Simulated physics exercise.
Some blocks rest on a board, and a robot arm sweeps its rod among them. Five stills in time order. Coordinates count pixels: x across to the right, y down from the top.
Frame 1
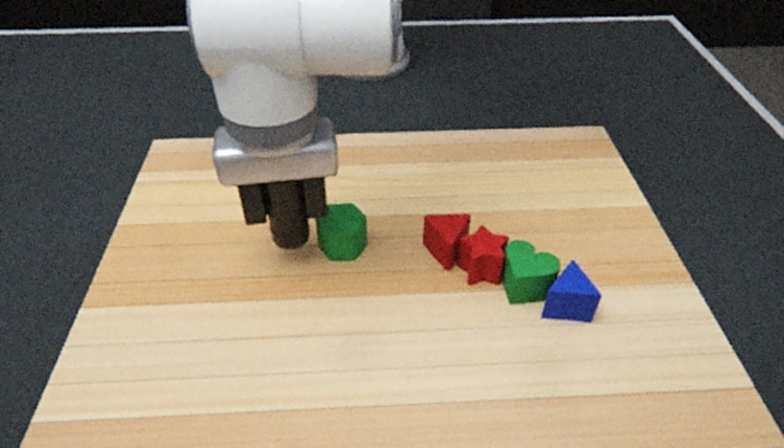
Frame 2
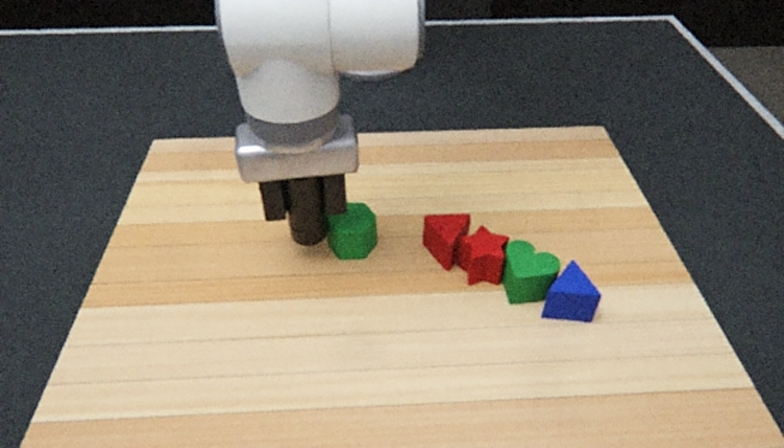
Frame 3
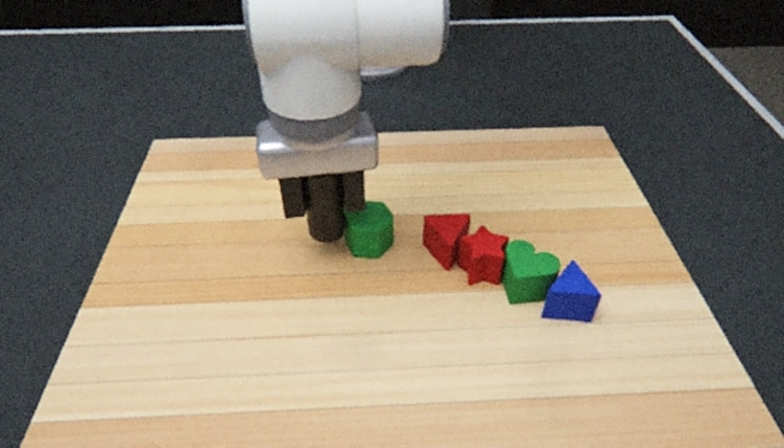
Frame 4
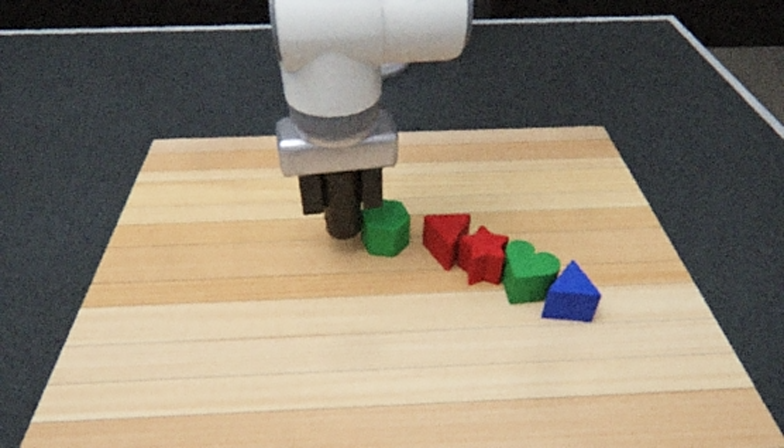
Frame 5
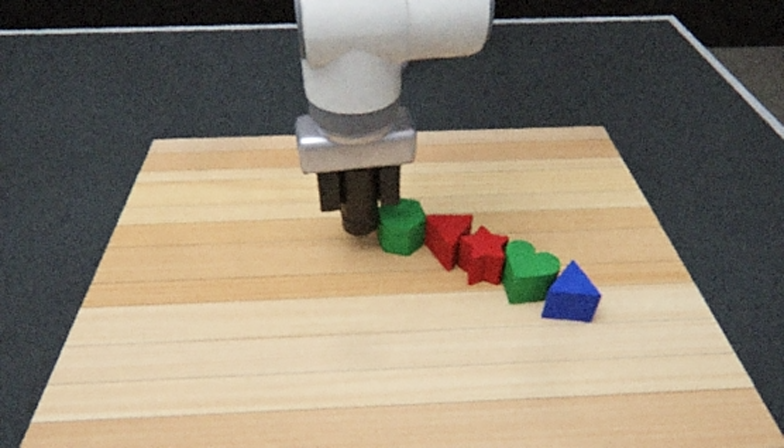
In this clip, a robot arm's dark rod pushes a green hexagon block rightward across a wooden board until it sits beside a red three-sided block, while the red star, green heart and blue triangle stay still.
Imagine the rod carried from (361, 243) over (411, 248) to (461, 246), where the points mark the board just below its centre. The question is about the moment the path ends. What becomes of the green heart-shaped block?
The block you're asking about stays where it is.
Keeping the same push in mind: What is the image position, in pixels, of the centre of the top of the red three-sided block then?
(508, 212)
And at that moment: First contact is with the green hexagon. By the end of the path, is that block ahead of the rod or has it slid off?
It is gone from the front.
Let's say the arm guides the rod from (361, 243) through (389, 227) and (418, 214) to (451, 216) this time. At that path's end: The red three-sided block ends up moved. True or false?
True.
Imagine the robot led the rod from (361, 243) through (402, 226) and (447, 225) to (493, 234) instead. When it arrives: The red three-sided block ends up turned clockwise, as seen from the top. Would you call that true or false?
It is true.
What follows on the original path. One third of the way, rod at (396, 230); green hexagon at (433, 205), turned 30° anticlockwise; red three-sided block at (468, 218), turned 45° clockwise.
Two thirds of the way, rod at (430, 230); green hexagon at (453, 198), turned 40° anticlockwise; red three-sided block at (487, 214), turned 75° clockwise.
At the end, rod at (463, 228); green hexagon at (470, 192), turned 75° anticlockwise; red three-sided block at (508, 212), turned 75° clockwise; green heart-shaped block in place.
